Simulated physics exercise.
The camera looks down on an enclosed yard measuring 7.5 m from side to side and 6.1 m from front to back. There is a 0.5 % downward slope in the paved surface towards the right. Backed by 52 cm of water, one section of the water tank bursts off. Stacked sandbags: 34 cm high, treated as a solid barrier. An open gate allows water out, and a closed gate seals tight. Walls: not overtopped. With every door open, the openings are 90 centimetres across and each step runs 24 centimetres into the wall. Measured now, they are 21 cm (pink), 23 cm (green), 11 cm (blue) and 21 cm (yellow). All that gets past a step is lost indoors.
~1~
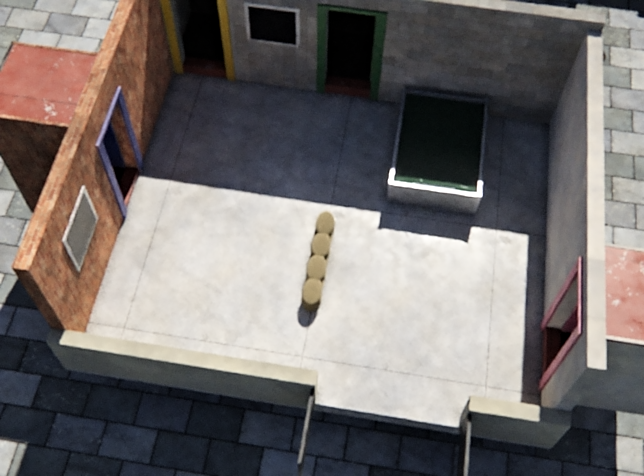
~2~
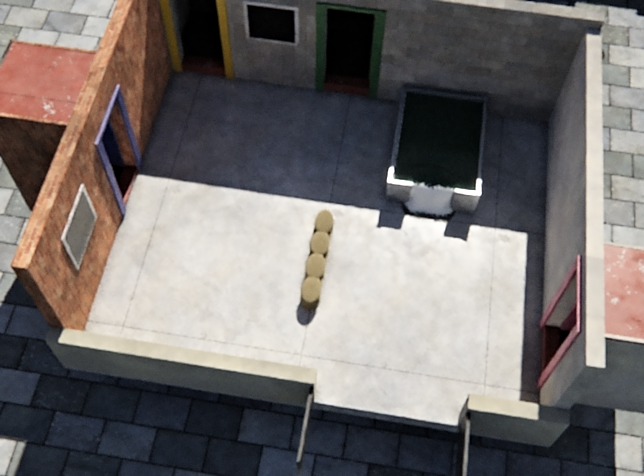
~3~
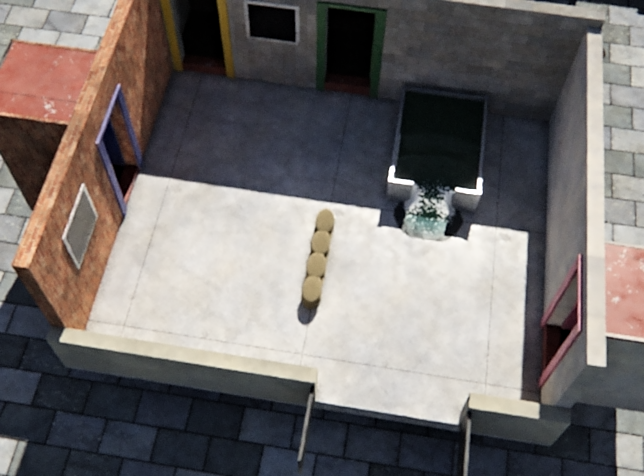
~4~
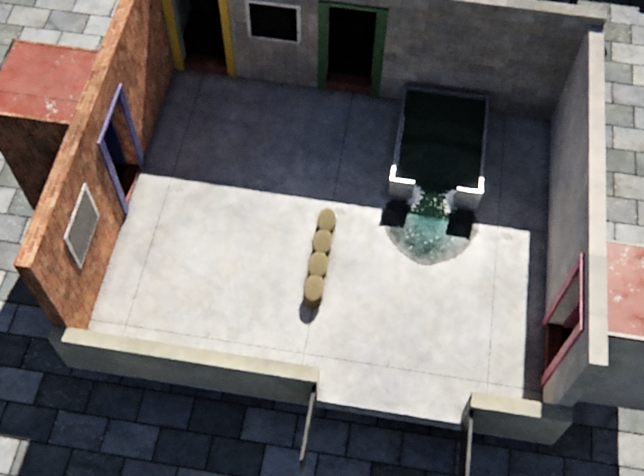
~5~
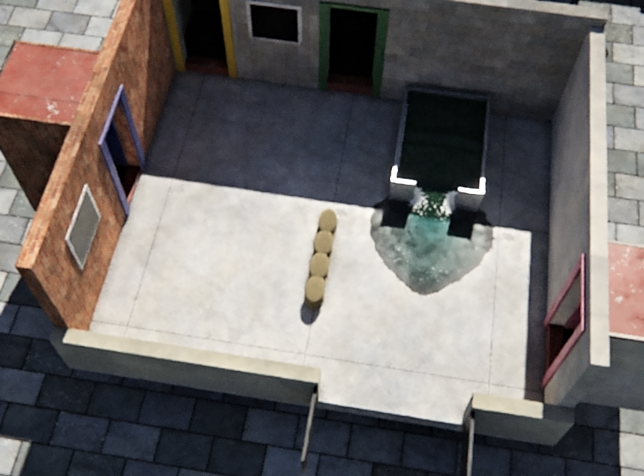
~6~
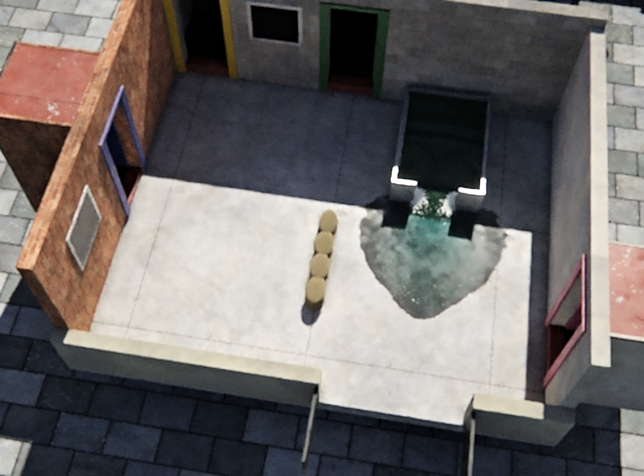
In a walled yard, water bursts from the front of a tank and spreads across the floor.
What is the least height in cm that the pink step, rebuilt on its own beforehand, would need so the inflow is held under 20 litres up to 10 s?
Around 6 cm would be enough.
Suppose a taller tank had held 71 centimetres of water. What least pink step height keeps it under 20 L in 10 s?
Then around 9.5 centimetres.
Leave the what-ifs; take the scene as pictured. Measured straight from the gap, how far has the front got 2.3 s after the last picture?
It gets close to 5.0 metres out.
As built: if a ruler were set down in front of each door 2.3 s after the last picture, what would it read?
In cm: Pink 8, green 0, blue 0, yellow 0.
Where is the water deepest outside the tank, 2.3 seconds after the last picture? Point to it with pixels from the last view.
At about pixel (527, 409).
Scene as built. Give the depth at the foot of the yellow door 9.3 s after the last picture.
The depth there is around 0.0 cm.
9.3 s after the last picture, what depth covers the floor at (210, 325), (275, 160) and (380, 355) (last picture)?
Roughly 1, then 0, then 4 cm.
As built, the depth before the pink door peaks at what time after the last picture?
That happens close to 3.5 s on the clock.
Then, 0.7 s after the last picture water covers 20 % of the floor, deepest (26 cm) near (434, 212); it has not reached the pink door.
Then, 2.3 s after the last picture water covers 30 % of the floor, deepest (20 cm) near (527, 409); 8 cm at the pink door, 0 litres in over its 21 cm step.
Then, 9.3 s after the last picture water covers 45 % of the floor, deepest (6 cm) near (434, 212); 5 cm at the pink door, 0 litres in over its 21 cm step.
At the pink door as built, the water peaked near 10 cm, 3.5 s after the last picture.
With a step of 5 cm, 39 litres would have come in within the 10 s; with 7 cm, 11 litres. So under 20 litres takes about 6 cm.
